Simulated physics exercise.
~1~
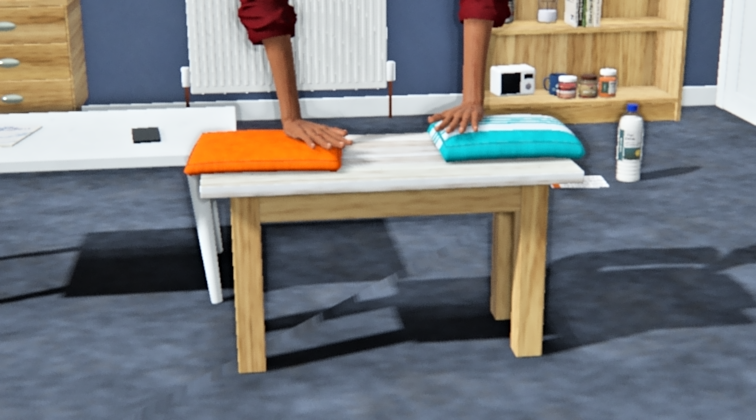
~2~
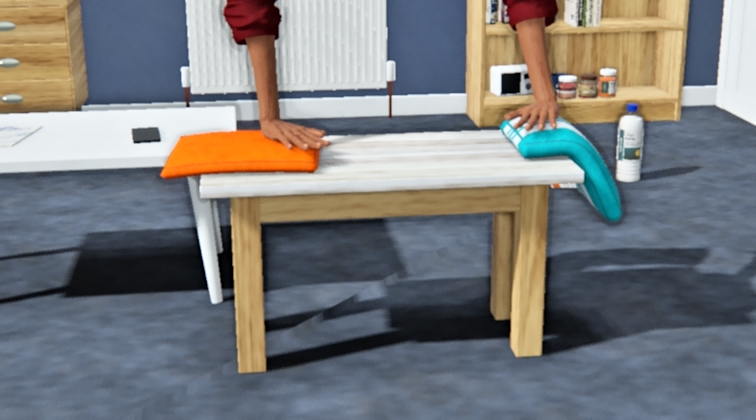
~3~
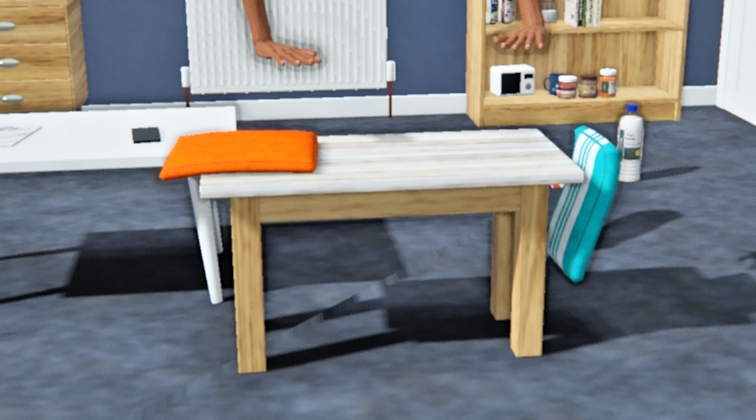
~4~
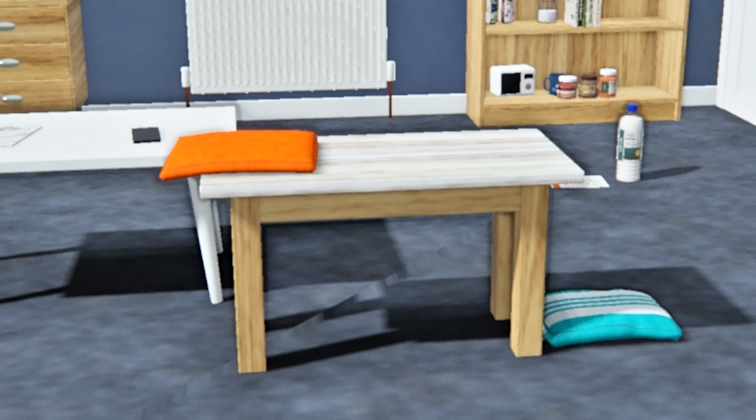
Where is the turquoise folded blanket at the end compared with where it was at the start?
At the start it is on the right side of the table top, under a hand. At the end it lies on the floor beside the table's right legs.
